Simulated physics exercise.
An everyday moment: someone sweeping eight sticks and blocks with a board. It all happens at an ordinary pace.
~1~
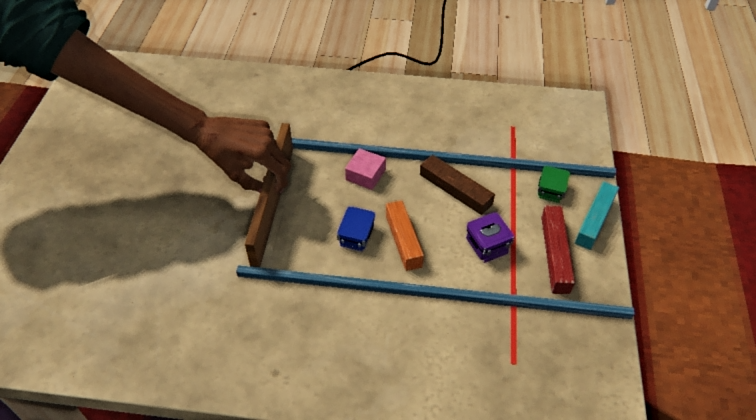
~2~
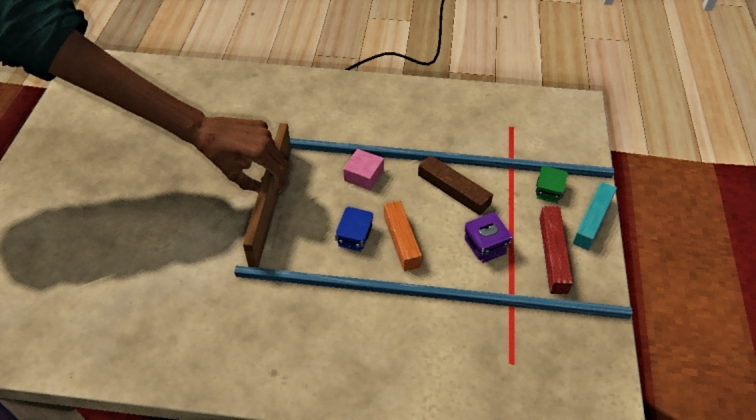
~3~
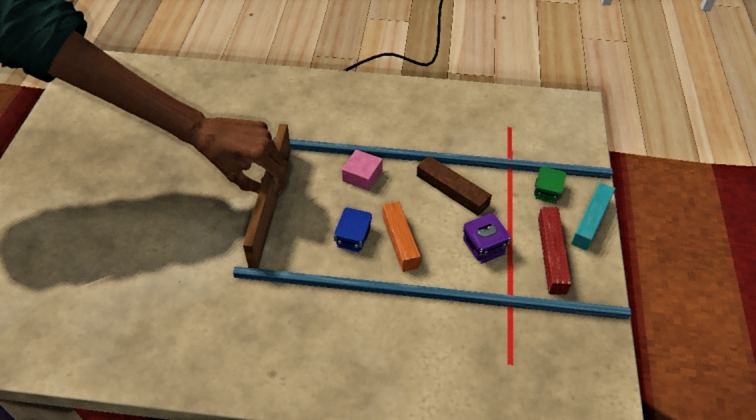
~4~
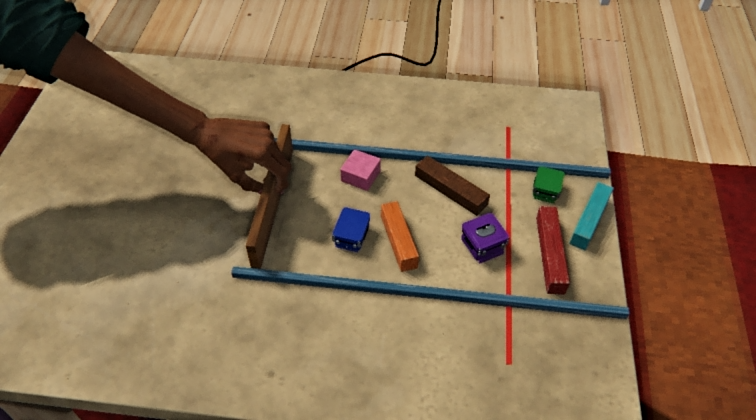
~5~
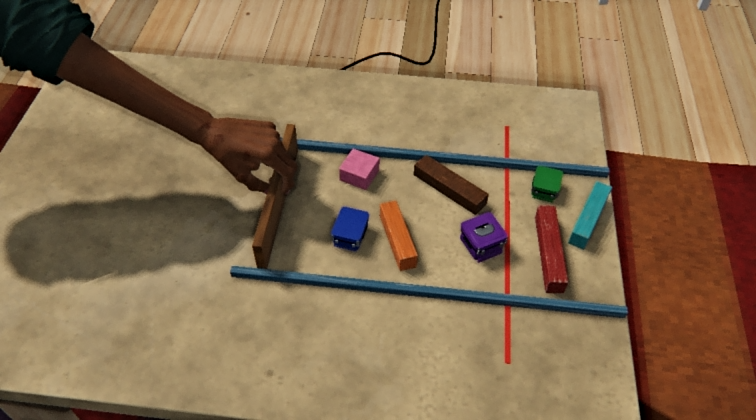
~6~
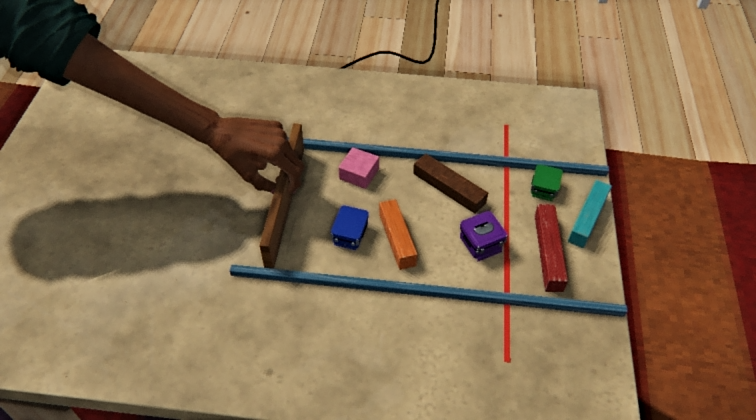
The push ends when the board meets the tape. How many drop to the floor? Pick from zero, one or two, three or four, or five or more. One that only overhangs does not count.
Outcome: The number that fall off is zero.
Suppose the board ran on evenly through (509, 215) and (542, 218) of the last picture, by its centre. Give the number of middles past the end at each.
Past the end: 0 and 2.
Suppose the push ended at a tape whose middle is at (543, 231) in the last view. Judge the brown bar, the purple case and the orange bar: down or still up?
The brown bar remains up; the purple case remains up; the orange bar remains up.
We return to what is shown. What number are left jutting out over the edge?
The number is 1.
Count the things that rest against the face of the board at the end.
2 of them.
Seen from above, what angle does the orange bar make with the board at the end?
Roughly 0° out of line.
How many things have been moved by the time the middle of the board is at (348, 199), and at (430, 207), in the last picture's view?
The counts are 2 and 5.
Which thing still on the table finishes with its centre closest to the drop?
That is the turquoise bar.
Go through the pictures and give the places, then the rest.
In the first picture, turquoise bar (597, 215); red bar (557, 249); green case (553, 185); board (271, 192); tape (513, 229).
In the second picture, red bar (555, 249); board (269, 193).
In the third picture, green case (549, 185); brown bar (453, 185).
In the fourth picture, turquoise bar (592, 215); blue case (352, 231).
In the fifth picture, red bar (551, 248); orange bar (398, 235).
In the sixth picture, turquoise bar (590, 213); red bar (550, 247); green case (546, 183); board (284, 193); tape (507, 227).
Soon after, none off yet; turquoise bar at rest near (590, 213); red bar at rest near (550, 247); green case at rest near (546, 183).
In the end, the number that fall off is zero.
